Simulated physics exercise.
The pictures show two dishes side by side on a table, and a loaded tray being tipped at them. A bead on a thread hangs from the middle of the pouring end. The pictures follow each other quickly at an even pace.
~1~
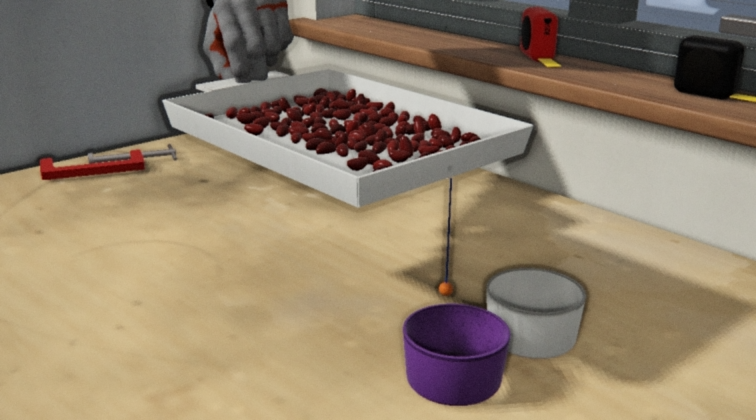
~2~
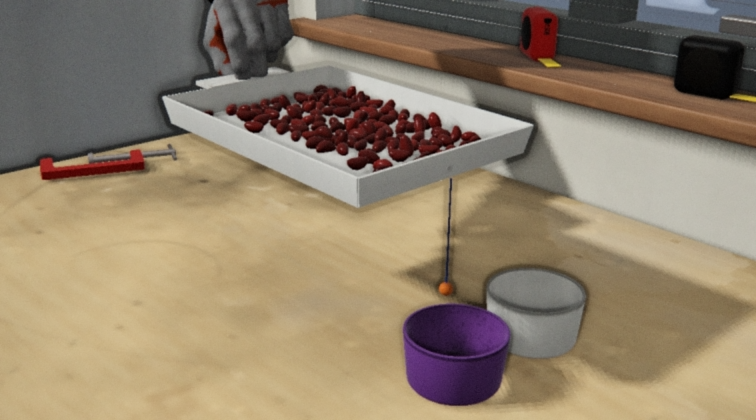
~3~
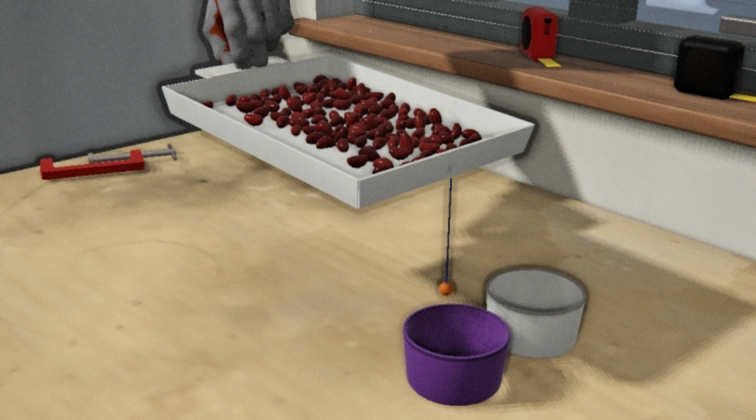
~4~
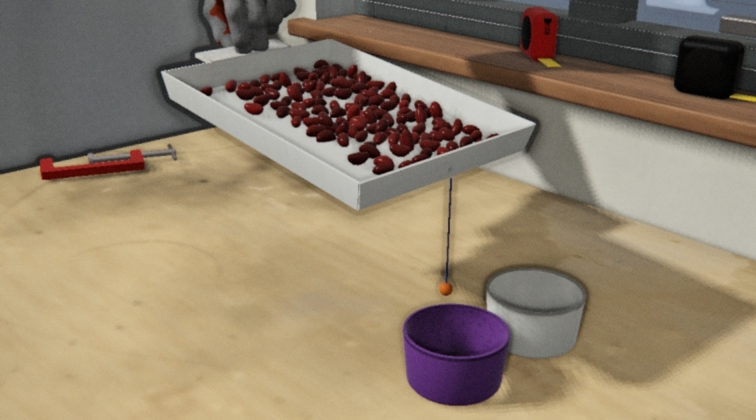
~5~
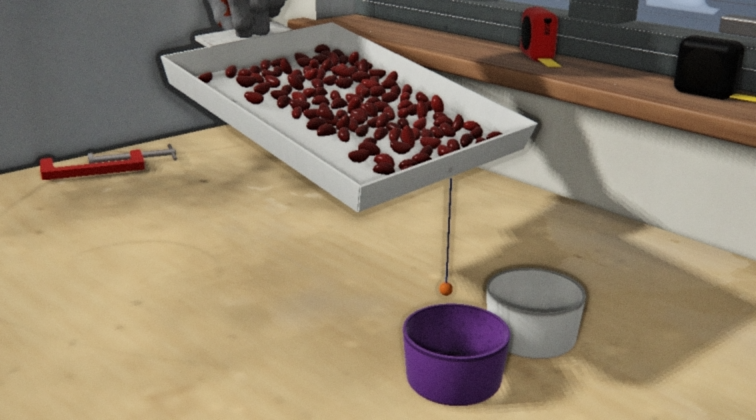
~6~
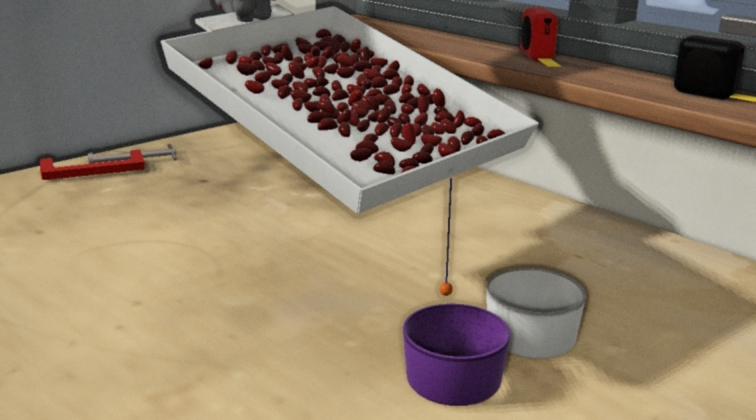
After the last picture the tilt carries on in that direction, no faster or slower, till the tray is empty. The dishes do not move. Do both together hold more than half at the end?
They take only the smaller part between them.
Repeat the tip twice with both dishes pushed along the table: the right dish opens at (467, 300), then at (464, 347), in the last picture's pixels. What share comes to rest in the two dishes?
In turn 20 and 50 in a hundred.
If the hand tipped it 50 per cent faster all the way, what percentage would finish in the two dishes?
About 20 per cent.
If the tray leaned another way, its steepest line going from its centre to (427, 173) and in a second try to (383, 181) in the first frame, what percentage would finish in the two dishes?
First some 30, then 10 per cent.
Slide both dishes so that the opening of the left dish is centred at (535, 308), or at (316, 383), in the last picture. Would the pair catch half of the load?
First less than half, then below a half.
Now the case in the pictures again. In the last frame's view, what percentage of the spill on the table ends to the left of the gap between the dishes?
Close to 60 per cent.
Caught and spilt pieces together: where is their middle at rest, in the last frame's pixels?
Near (465, 414).
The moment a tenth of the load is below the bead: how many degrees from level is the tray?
Around 100° of tilt.
Shortly afterwards, tray tipped steeply; the whole lot on the tray.
Next, tray tipped right over; all but a few on the tray; a little outside both; only a few in the air.
Some moments later, tray tipped past a quarter turn; near a quarter in the left dish; the bulk outside both.
In the end, tray tipped past a quarter turn; near a quarter in the left dish; none at all in the right dish; the bulk outside both.
